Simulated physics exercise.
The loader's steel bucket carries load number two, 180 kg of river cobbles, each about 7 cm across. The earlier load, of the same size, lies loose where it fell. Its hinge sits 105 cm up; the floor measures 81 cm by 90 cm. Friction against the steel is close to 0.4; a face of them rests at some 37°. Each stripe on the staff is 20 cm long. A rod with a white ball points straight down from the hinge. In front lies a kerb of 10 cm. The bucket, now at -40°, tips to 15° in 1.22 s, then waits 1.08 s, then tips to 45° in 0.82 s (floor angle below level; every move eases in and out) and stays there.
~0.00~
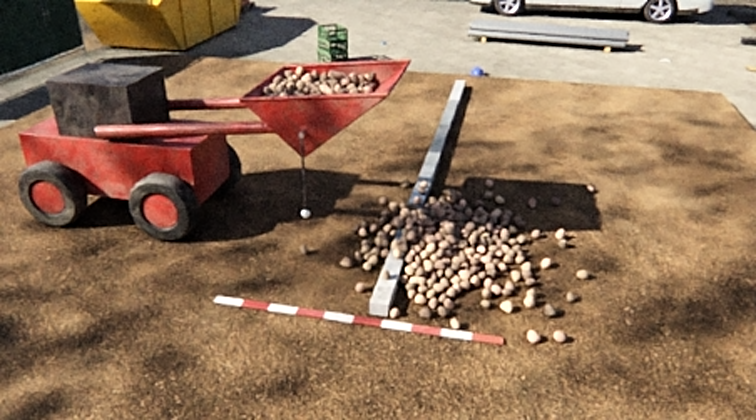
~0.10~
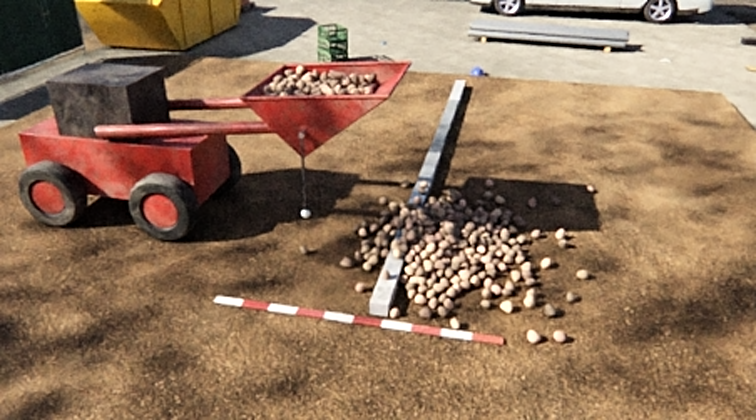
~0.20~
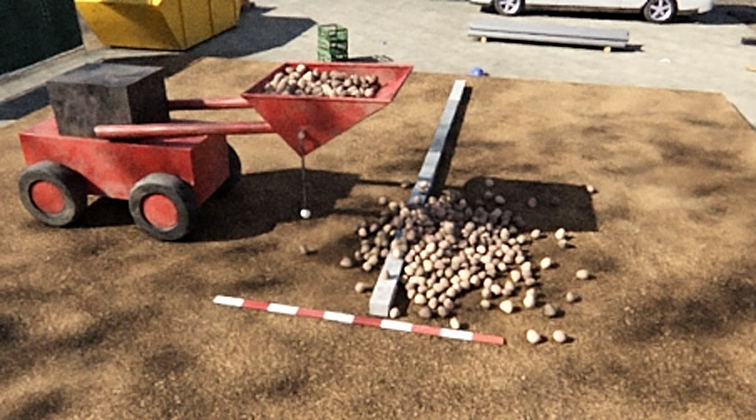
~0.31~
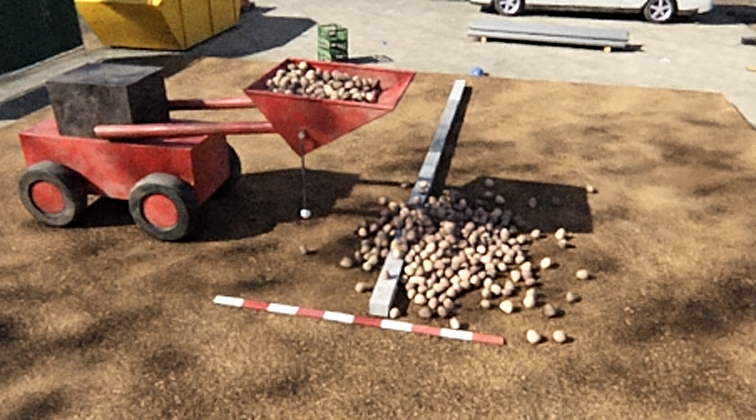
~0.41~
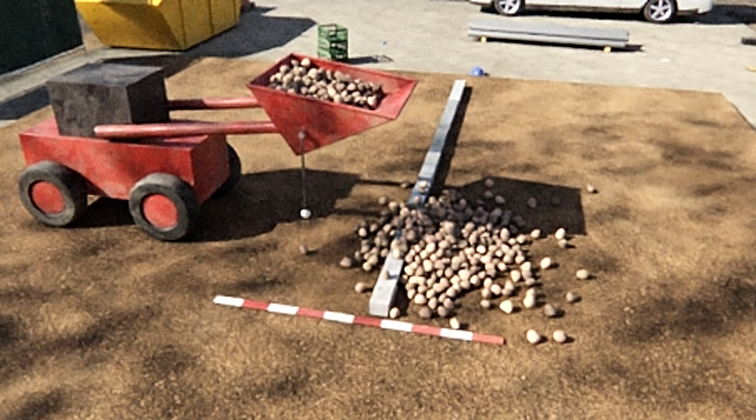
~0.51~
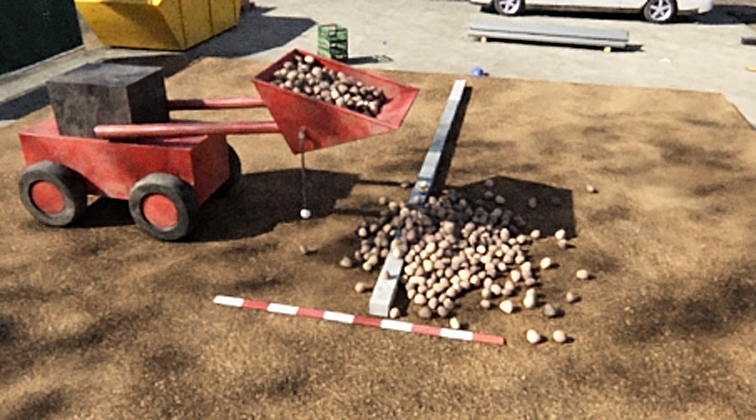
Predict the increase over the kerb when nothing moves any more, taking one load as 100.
Some 57 per cent is added.
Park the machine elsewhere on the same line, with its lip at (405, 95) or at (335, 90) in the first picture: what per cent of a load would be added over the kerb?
Near 80 per cent from the first place, 10 from the second.
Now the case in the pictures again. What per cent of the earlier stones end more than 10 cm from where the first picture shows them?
Roughly 5 per cent of them.
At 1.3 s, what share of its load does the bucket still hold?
Roughly 100 per cent is still inside.
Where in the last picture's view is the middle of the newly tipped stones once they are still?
Their middle is at about (421, 227).
After 0.9 s the floor is at 7°; in per cent of one load, 100 in the bucket, 16 on this side of the kerb, 84 over the kerb; the foremost stones are at (568, 255).
After 1.3 s the floor is at 15°; in per cent of one load, 99 in the bucket, 18 on this side of the kerb, 84 over the kerb; the foremost stones are at (568, 255).
After 3.6 s the floor is at 45°; in per cent of one load, 0 in the bucket, 59 on this side of the kerb, 141 over the kerb; the foremost stones are at (568, 255).
After 6.0 s the floor is at 45°; in per cent of one load, 0 in the bucket, 59 on this side of the kerb, 141 over the kerb; the foremost stones are at (568, 255). Net gain over the kerb, 57.
